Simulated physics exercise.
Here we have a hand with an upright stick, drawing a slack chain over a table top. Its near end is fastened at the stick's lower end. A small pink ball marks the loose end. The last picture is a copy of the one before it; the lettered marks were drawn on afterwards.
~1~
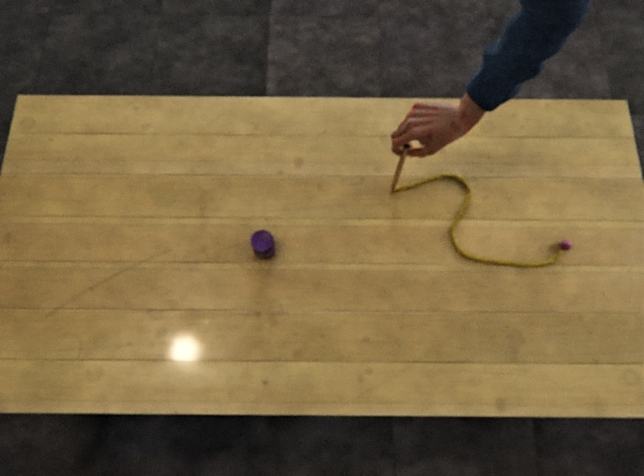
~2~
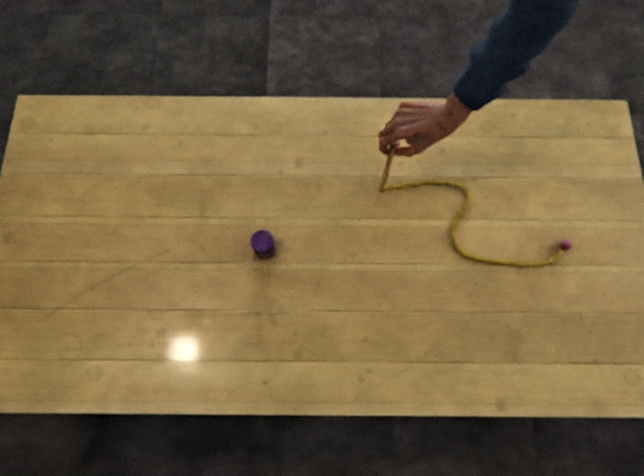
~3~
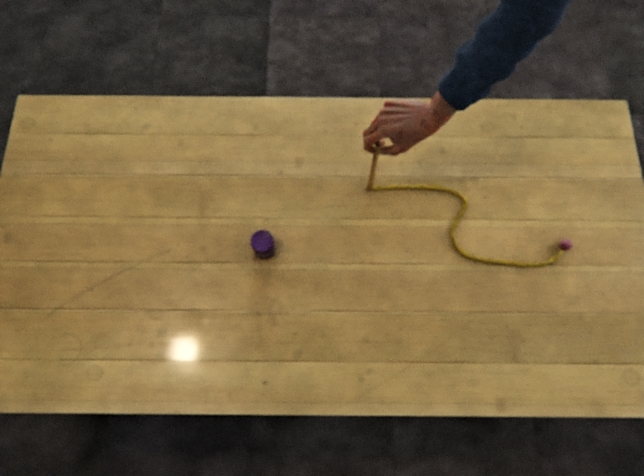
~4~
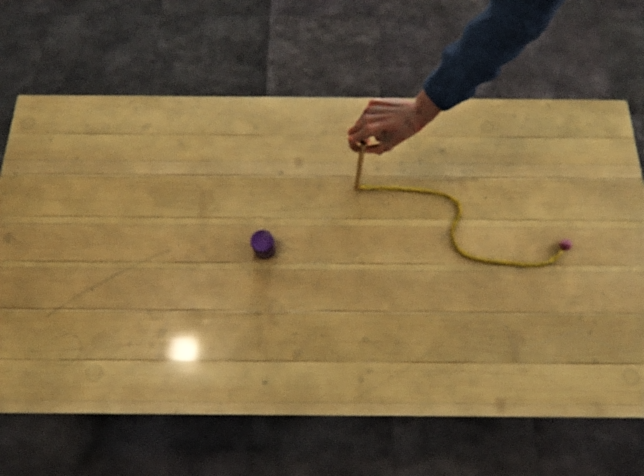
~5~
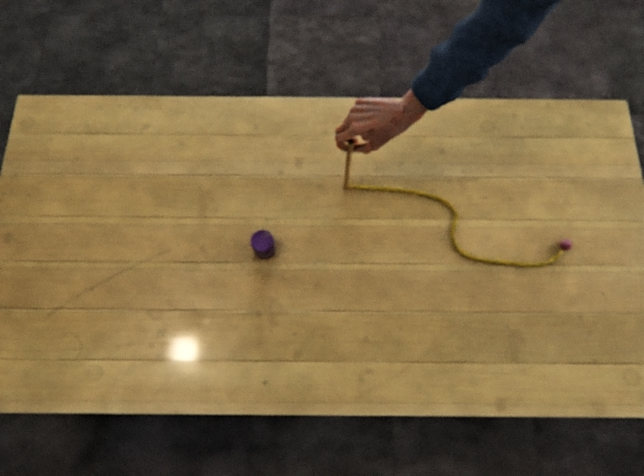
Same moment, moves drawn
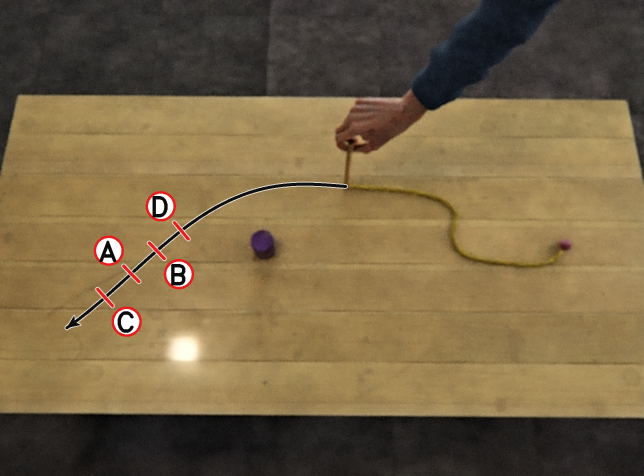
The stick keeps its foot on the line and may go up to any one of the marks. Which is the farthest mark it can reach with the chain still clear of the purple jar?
Stop at A.
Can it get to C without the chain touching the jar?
For that mark, no.
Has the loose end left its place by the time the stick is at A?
Yes.
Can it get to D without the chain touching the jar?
Yes.
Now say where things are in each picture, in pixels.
Purple jar (263, 245); free end (566, 245), in the first picture.
Purple jar (263, 245); free end (566, 245), in the second picture.
Purple jar (263, 245); free end (566, 245), in the third picture.
Purple jar (263, 245); free end (566, 245), in the fourth picture.
Purple jar (263, 245); free end (566, 245), in the fifth picture.
On the marked copy, A at (131, 274); B at (157, 251); C at (105, 298); D at (181, 231); the route from (346, 187) via (198, 219) to (67, 328).
With A. Early on, foot of the stick (264, 189), middle of the chain (398, 218), free end (533, 253).
Further on, foot of the stick (189, 225), middle of the chain (328, 216), free end (463, 235).
At the end, foot of the stick (132, 274), middle of the chain (270, 233), free end (405, 225); nothing has been touched.
As for the rest, B is safe but short; C brings the chain against the jar; D is safe but short.
